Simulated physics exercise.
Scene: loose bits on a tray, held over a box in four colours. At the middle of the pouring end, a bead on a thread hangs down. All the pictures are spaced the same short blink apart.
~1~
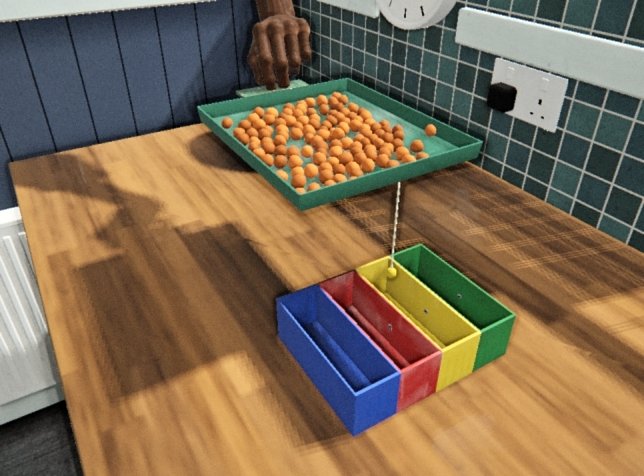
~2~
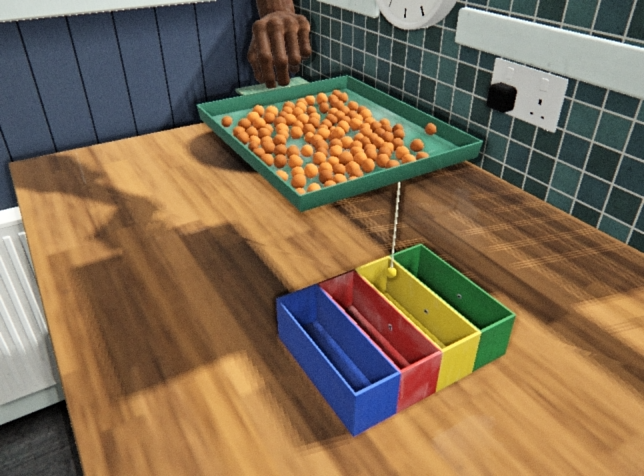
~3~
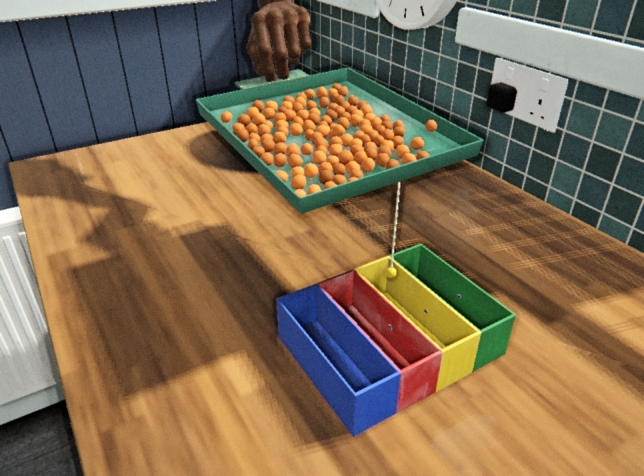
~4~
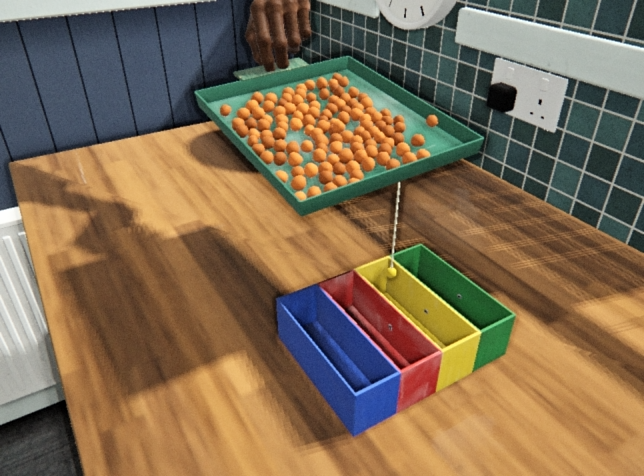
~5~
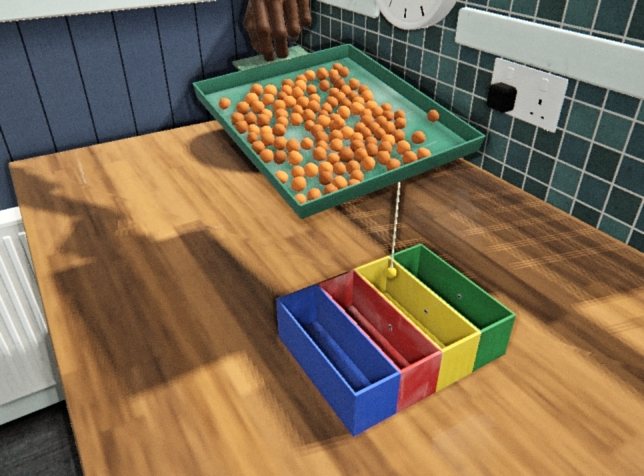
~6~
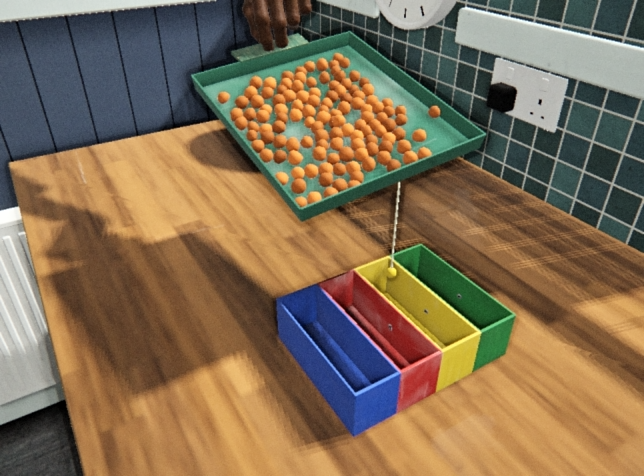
In this clip, a hand at the far edge of a green tray of small orange balls gradually raises that side, tilting the tray slightly toward its near left corner above a blue, red, yellow and green box.
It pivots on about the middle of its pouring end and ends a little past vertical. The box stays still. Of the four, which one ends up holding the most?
The blue one.
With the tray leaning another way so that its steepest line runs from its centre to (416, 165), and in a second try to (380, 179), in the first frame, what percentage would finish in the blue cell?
The share is 0 per cent in the first and 20 per cent in the second.
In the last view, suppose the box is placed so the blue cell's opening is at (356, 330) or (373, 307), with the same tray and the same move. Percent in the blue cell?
40, then 20 %.
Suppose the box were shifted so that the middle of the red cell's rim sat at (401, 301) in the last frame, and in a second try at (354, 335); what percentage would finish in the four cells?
The first comes to 40 percent and the second to 100 percent.
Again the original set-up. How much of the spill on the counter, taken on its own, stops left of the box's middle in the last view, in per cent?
That would be roughly 80 per cent.
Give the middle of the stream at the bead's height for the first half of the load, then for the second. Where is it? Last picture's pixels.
Around (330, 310) first; around (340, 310) second.
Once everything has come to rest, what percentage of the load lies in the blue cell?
Result: Around 50 in a hundred.
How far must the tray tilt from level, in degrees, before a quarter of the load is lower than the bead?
110°.
Shortly afterwards, tray tipped steeply; the whole lot on the tray.
Next, tray tipped right over; the whole lot on the tray.
Some moments later, tray tipped past a quarter turn; near half in the blue cell; near a quarter in the red cell; a little in the yellow cell; only a few in the green cell; near a quarter falling or outside the box.
In the end, tray tipped past a quarter turn; near half in the blue cell; near a quarter in the red cell; a little in the yellow cell; only a few in the green cell; near a quarter outside the box.
